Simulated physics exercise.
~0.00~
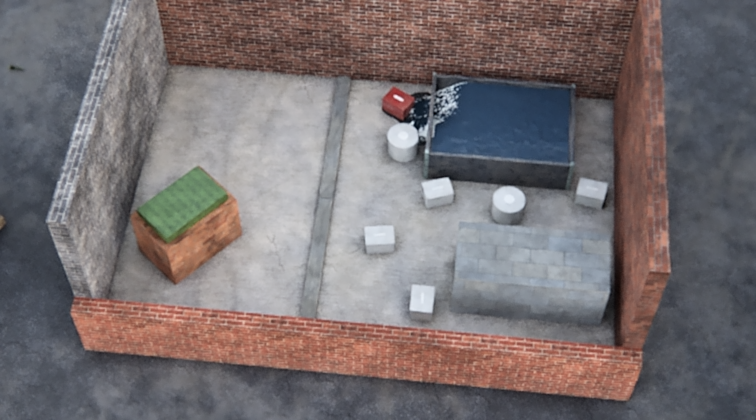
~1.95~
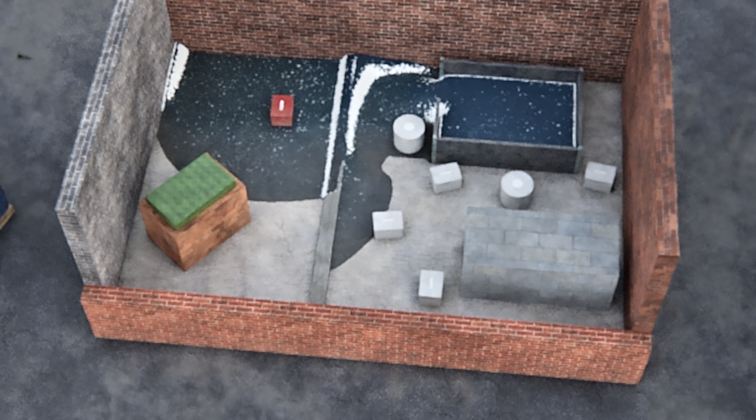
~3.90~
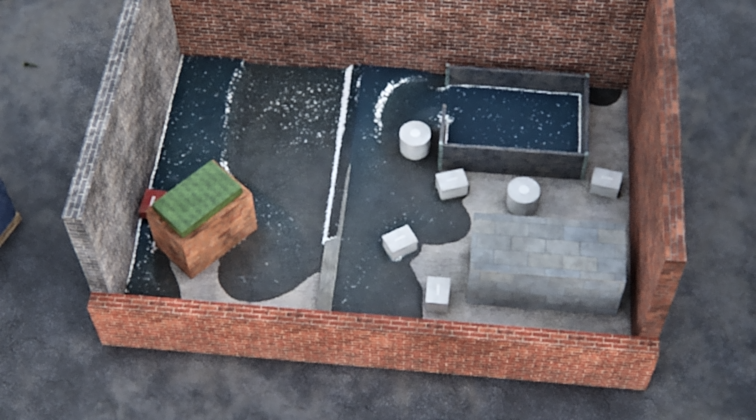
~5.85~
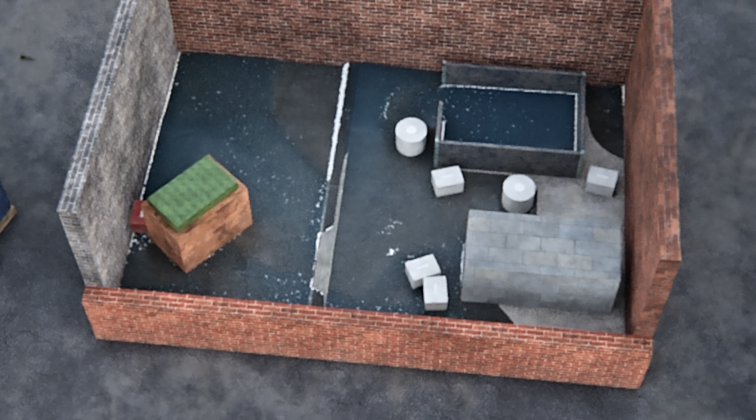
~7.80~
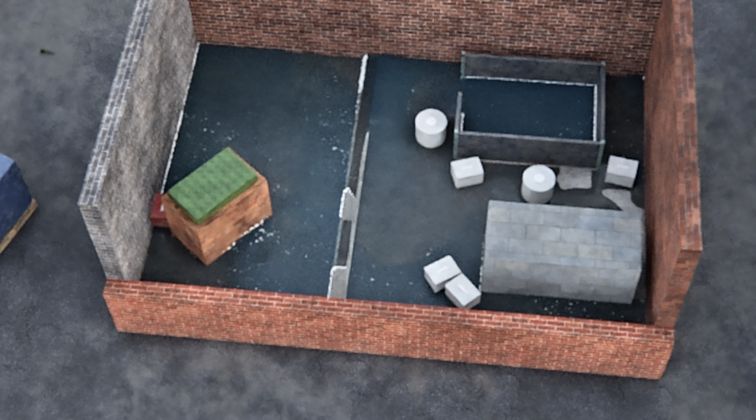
A brick-walled yard with a grey left wall is seen from above by a slightly swaying camera. A water tank stands at the back right, with white boxes, two white drums and a grey block nearby, a low kerb running across the floor, and a green-topped brick block at left. Water bursts from the tank's left side, sweeping a small red box leftward over the kerb. The dark water spreads across the floor, carrying the red box behind the green-topped block. One white box drifts toward the front beside another, and water finally covers nearly the whole floor, calm, with the red box resting by the left wall.
